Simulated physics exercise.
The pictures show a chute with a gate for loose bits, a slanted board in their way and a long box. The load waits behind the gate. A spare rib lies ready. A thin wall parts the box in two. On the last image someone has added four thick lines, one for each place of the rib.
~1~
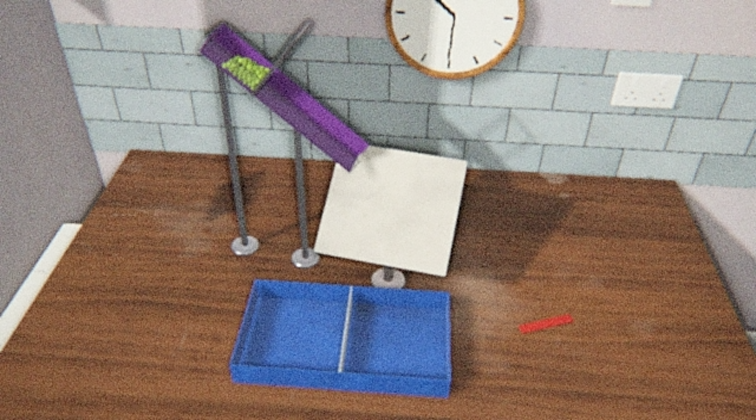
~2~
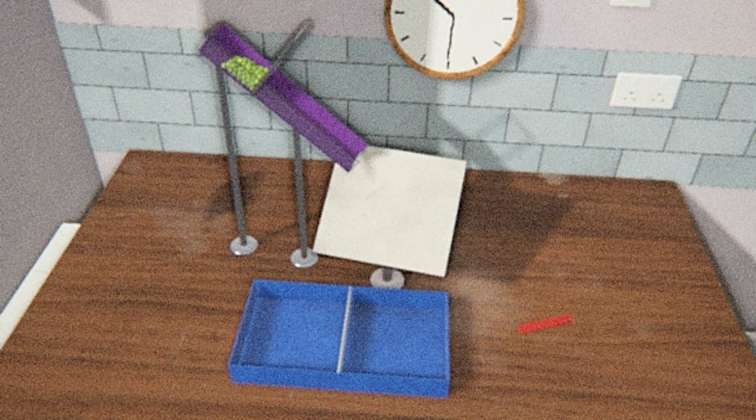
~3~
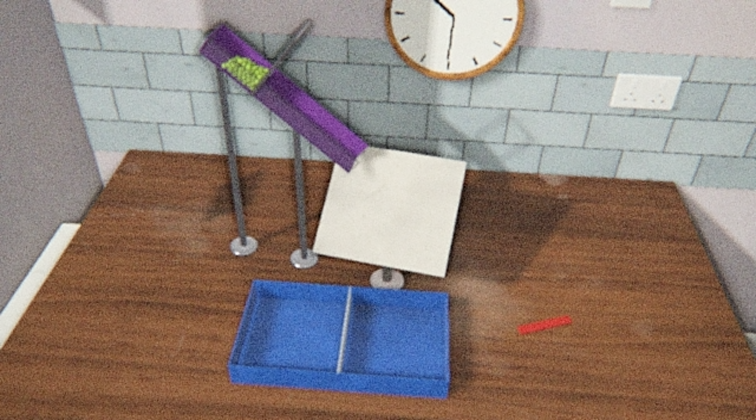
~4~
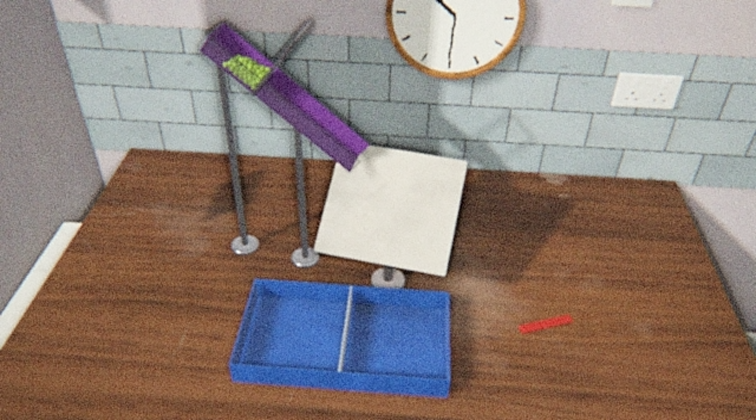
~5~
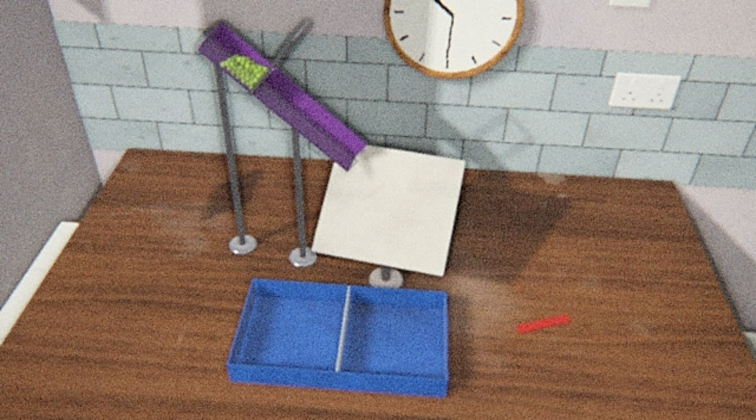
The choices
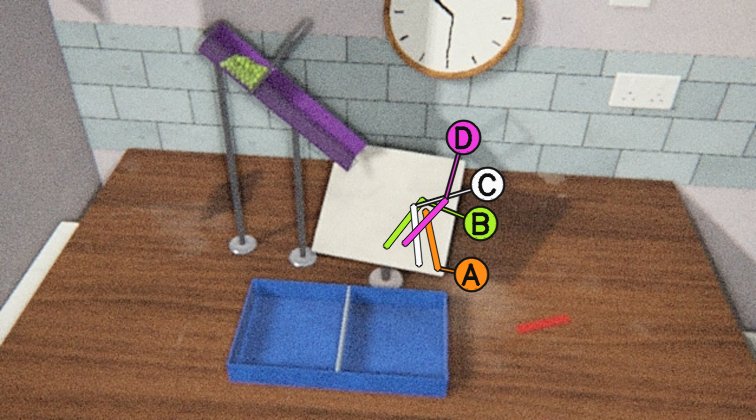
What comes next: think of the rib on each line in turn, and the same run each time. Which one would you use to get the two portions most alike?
Take B.
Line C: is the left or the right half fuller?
More lands on the right.
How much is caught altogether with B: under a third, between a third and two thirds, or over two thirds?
It is over two thirds.
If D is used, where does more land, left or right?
The right half.
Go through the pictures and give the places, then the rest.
Load behind the gate near (253, 72), dried peas; lip of the chute near (354, 164), sloping fairly steeply, in the first frame.
Middle of the board near (390, 206), tilted fairly steeply; middle of its low edge near (377, 263); of its high edge near (403, 151), in the second frame.
Front corners of the box near (229, 365) and (448, 381); front end of its middle wall near (338, 373), in the third frame.
Middle of the load near (253, 72); lip near (354, 164), in the fourth frame.
Middle of the load near (251, 71); lip near (352, 164), in the fifth frame.
On the marked copy, line A from (425, 211) to (437, 268); line B from (422, 200) to (386, 245); line C from (413, 206) to (419, 263); line D from (445, 200) to (405, 243).
With A, of what is caught, only a few in the left half, all but a few in the right.
With B, of what is caught, close to a third in the left half, close to two thirds in the right.
With C, of what is caught, only a few in the left half, all but a few in the right.
With D, of what is caught, only a few in the left half, all but a few in the right.
